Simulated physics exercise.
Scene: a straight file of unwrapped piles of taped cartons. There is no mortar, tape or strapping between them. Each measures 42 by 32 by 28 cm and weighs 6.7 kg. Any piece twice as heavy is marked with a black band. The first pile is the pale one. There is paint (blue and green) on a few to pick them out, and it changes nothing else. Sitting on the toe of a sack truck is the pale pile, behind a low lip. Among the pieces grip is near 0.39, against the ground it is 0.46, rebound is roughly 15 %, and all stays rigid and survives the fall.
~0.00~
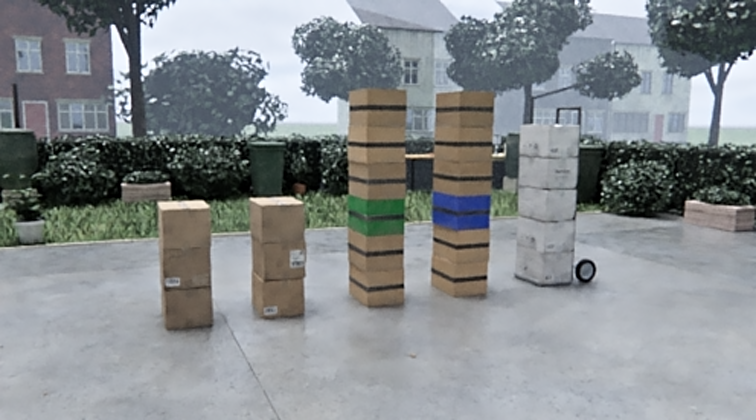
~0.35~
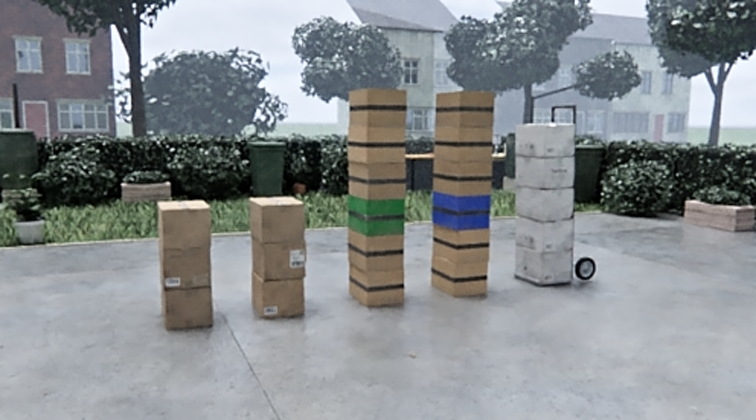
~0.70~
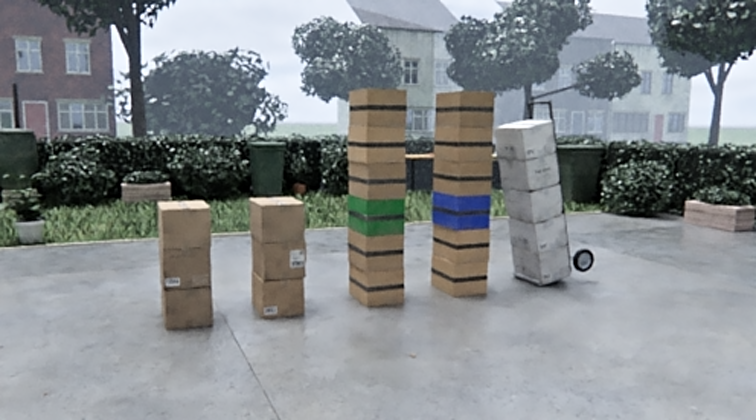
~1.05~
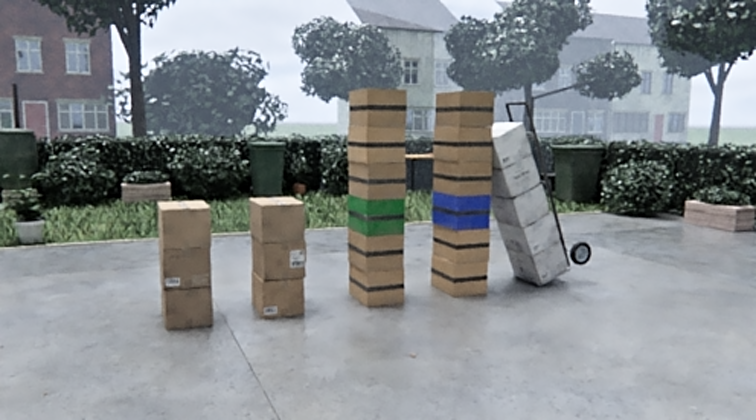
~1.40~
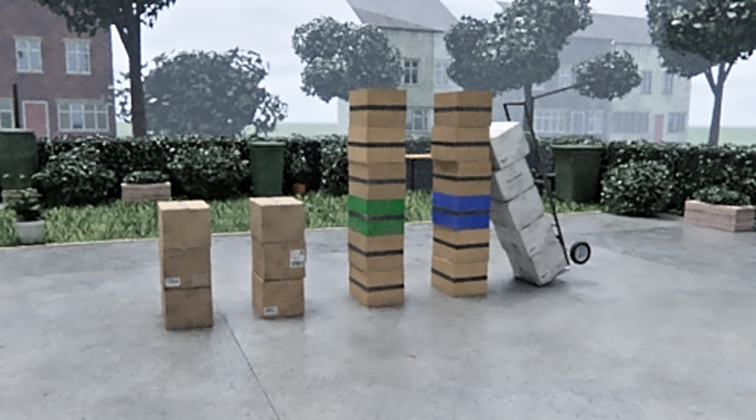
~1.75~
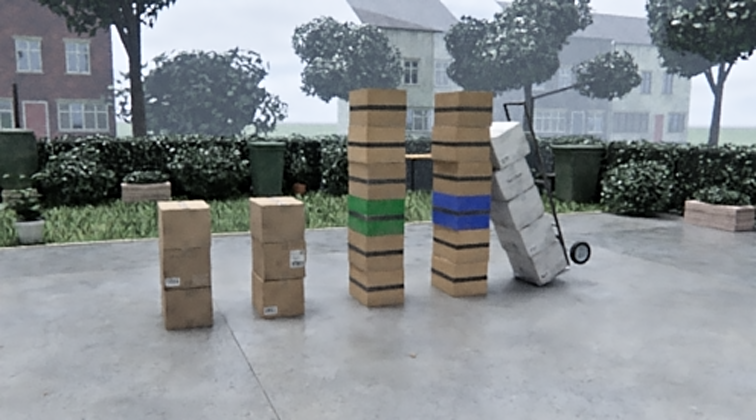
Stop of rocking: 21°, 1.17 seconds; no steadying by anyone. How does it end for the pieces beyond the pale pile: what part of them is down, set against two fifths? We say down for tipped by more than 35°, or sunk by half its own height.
Less than two fifths are down.
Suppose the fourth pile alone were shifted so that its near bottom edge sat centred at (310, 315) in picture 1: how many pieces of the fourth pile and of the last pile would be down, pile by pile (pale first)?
Pile by pile: Fourth 0, last 0.
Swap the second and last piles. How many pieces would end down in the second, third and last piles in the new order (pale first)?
Down tally in the new order: Second = 0, third = 0, last = 0.
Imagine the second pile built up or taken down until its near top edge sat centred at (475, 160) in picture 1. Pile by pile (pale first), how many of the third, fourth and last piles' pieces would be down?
Down by pile: Third 0, fourth 0, last 0.
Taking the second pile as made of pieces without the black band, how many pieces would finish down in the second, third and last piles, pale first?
The tally would be second 6, then third 6, then last 3.
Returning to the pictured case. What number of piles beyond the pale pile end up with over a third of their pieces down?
That would be 0 of them.
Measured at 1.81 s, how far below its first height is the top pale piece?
Roughly 0 cm.
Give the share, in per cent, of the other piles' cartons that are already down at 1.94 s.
By then 0 %.
Around 1.81 s, 0 of the pale pile down; none of the 18 other cartons down, 1 disturbed.
Finally (2.2 s), 0 of the pale pile down; none of the 18 other cartons down, 1 disturbed; blue carton unmoved; green carton unmoved. That is 0 per cent. Seen by the last camera, middles, blue carton near (461, 209), green carton near (376, 214).
